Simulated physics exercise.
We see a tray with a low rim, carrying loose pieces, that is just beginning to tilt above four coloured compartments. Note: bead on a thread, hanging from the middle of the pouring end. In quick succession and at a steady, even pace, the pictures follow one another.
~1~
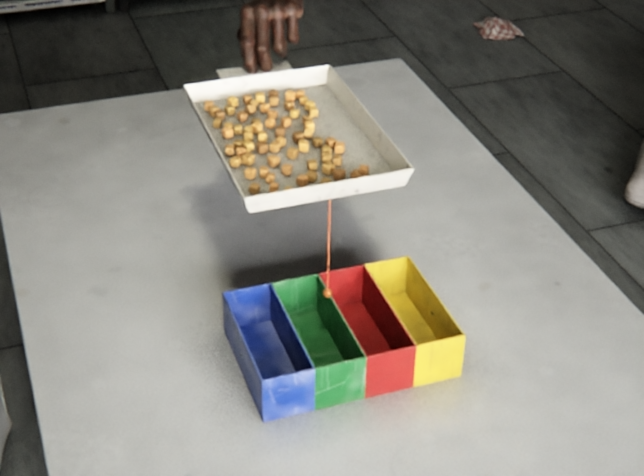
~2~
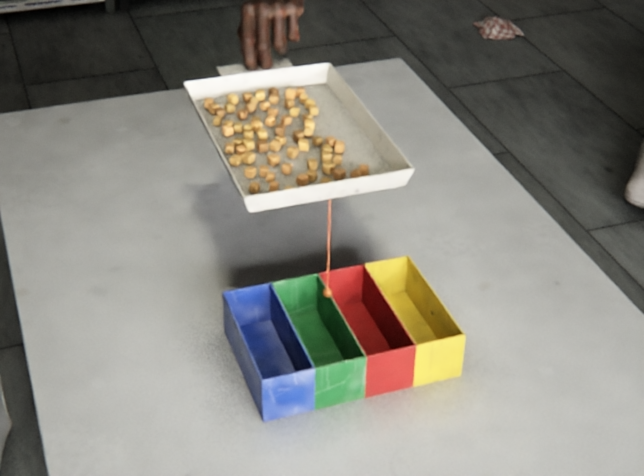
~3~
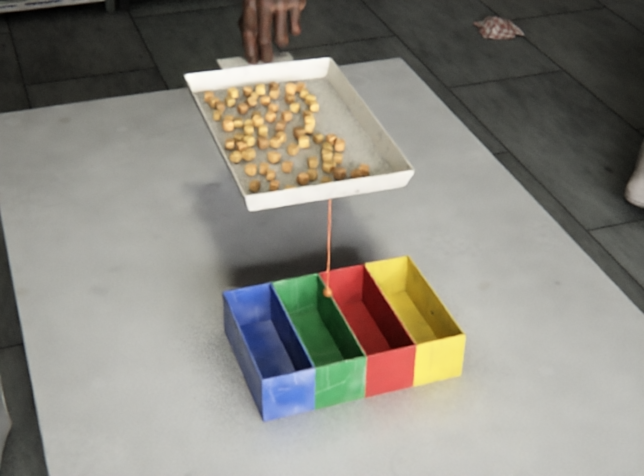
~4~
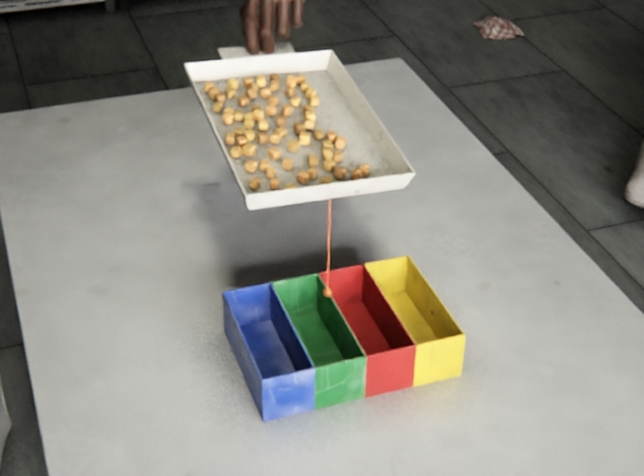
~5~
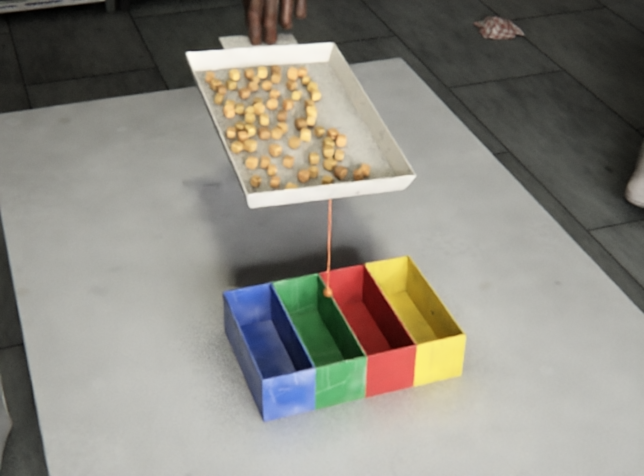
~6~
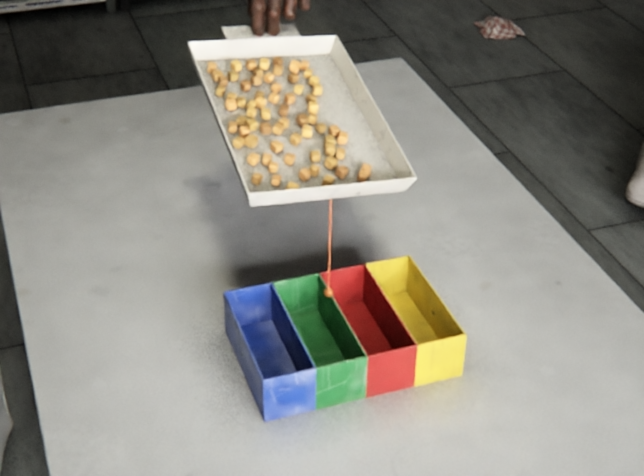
On a pale tabletop, a hand slowly raised the back of a white tray of small wooden cubes above blue, green, red and yellow compartments, while a bead hung on an orange thread.
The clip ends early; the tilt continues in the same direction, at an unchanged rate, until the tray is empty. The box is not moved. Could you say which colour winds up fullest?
The yellow cell winds up fullest.
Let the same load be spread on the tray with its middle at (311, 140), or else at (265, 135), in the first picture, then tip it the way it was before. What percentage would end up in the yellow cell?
Roughly 60 per cent, then roughly 50 per cent.
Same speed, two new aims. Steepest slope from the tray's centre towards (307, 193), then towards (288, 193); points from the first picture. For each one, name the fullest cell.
Well, with the first heading it's that blue cell, and with the second it's that blue cell.
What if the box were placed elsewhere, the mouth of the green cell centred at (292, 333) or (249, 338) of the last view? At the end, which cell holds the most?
Try one goes to that yellow cell; try two goes to yellow.
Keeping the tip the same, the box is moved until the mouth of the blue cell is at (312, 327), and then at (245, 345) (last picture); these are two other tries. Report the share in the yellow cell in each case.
Close to 10 in a hundred first, close to 40 in a hundred second.
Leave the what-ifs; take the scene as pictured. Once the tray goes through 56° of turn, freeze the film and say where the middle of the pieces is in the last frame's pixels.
Mark it at roughly (362, 163) in the final frame.
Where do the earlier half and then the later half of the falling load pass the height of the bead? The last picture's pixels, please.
Early half (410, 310), late half (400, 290).
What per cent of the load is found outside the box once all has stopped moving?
Close to 10 in a hundred.
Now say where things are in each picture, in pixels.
The first frame shows corners of the pouring end (249, 194) and (406, 167), level; middle of the load (280, 132), small wooden cubes; bead on its thread (328, 293); blue cell (288, 391); green cell (340, 379); red cell (390, 368); yellow cell (439, 357).
The second frame shows corners of the pouring end (249, 193) and (406, 167), level; middle of the load (280, 130).
The third frame shows corners of the pouring end (250, 192) and (407, 168), tipped barely, lowest at the right corner; middle of the load (281, 126).
The fourth frame shows corners of the pouring end (250, 191) and (407, 170), tipped a little, lowest at the right corner; middle of the load (281, 121).
The fifth frame shows corners of the pouring end (252, 190) and (408, 172), tipped a little, lowest at the right corner; middle of the load (282, 116).
The sixth frame shows corners of the pouring end (253, 189) and (409, 175), tipped a little, lowest at the right corner; middle of the load (284, 110); blue cell (290, 391); green cell (341, 379); red cell (391, 367); yellow cell (440, 356).
Just after the last frame, tray tipped steeply; almost all on the tray; just a few falling or outside the box.
A moment on, tray tipped right over; almost all on the tray; about a tenth in the yellow cell.
Further on, tray tipped past a quarter turn; roughly half in the yellow cell; roughly a third in the red cell; about a tenth in the green cell; about a tenth falling or outside the box.
When it is over, tray tipped past a quarter turn; roughly half in the yellow cell; roughly a third in the red cell; about a tenth in the green cell; not one in the blue cell; about a tenth outside the box.
